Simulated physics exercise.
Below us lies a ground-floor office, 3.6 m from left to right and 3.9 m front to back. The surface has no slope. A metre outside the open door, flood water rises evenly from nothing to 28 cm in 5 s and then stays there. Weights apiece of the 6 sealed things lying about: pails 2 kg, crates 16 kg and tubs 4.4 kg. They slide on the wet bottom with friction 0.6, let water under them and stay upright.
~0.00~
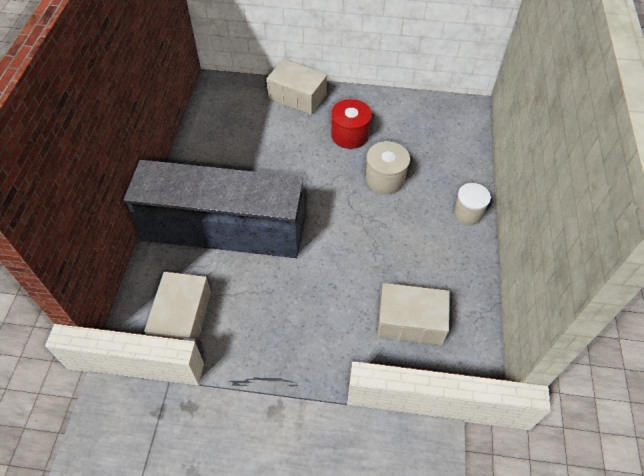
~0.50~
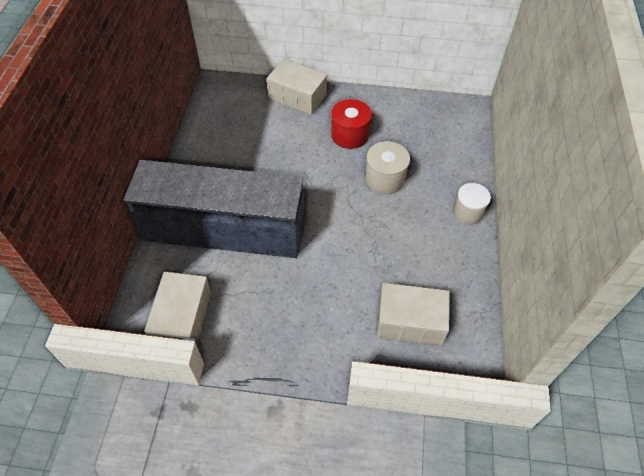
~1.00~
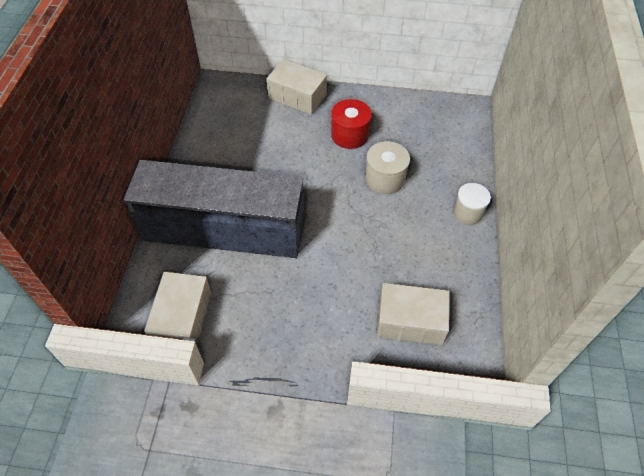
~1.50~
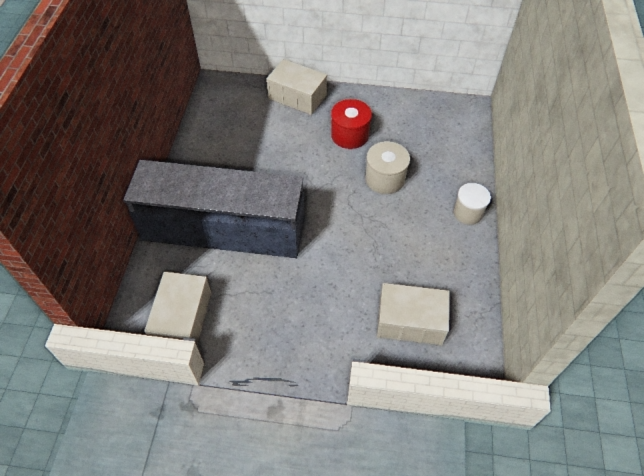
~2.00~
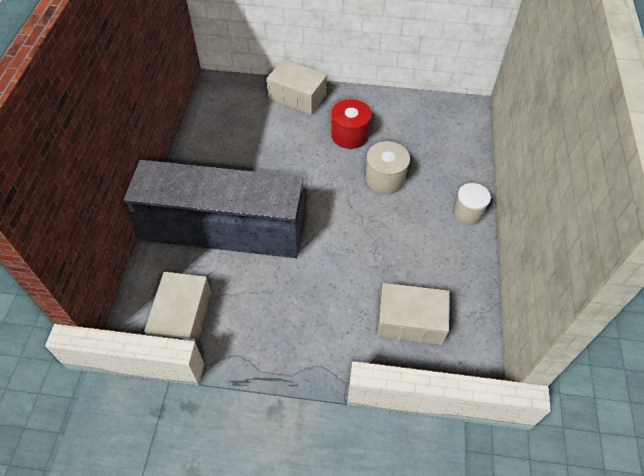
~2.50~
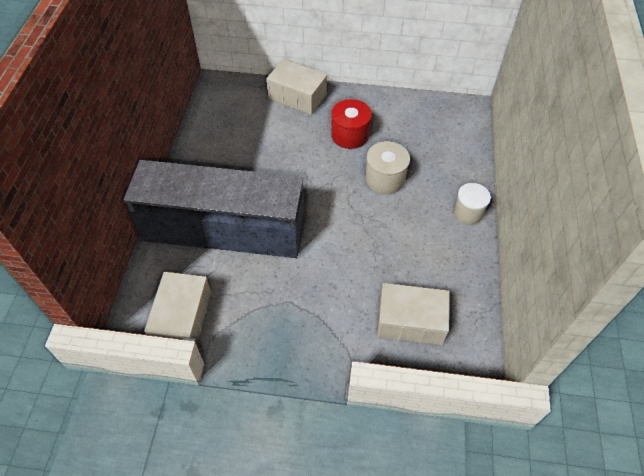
In this clip, an open-topped room holds a dark counter, pale crates and tubs including a red one, all staying still, while shallow water covers the paving outside and then spreads through the front doorway onto the floor.
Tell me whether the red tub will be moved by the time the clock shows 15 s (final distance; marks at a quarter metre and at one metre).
Red tub slides a little.
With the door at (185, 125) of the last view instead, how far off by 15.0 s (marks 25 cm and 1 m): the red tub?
Then the red tub gets carried off.
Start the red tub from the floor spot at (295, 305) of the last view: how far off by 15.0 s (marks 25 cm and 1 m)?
It travels far.
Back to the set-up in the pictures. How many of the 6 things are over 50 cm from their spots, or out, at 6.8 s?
By then 3.
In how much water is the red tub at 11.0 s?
About 16 cm.
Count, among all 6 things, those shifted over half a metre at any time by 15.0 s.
5 of them.
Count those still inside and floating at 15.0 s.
At that moment 6.
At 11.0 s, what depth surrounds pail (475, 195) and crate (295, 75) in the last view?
Roughly 18 and 11 cm.
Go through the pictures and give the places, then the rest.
The first frame shows the red tub at (352, 113) rests on the ground; 0.0 m2 under water; 0 of 6 have shifted.
The second frame shows the red tub at (352, 113), on the bottom; water covers 0.0 m2; 0 of 6 have shifted.
The third frame shows the red tub at (352, 113), on the bottom; 0.0 m2 under water; 0 of 6 have shifted.
The fourth frame shows the red tub at (352, 113), on the bottom; 0.0 m2 under water; 0 of 6 have shifted.
The fifth frame shows the red tub at (352, 113) rests on the ground; 0.0 m2 under water; 0 of 6 have shifted.
The sixth frame shows the red tub at (352, 113), on the bottom; water covers 0.6 m2; 0 of 6 have shifted.
After 3.5 s the red tub is near (352, 113), 0.0 m from its start, aground; 0 afloat.
After 6.8 s the red tub is near (347, 69), 0.7 m from its start, afloat; 4 afloat.
After 11.0 s the red tub is near (195, 87), 1.8 m from its start, afloat; 6 afloat.
After 15.0 s the red tub is near (418, 99), 0.7 m from its start, afloat; 6 afloat.
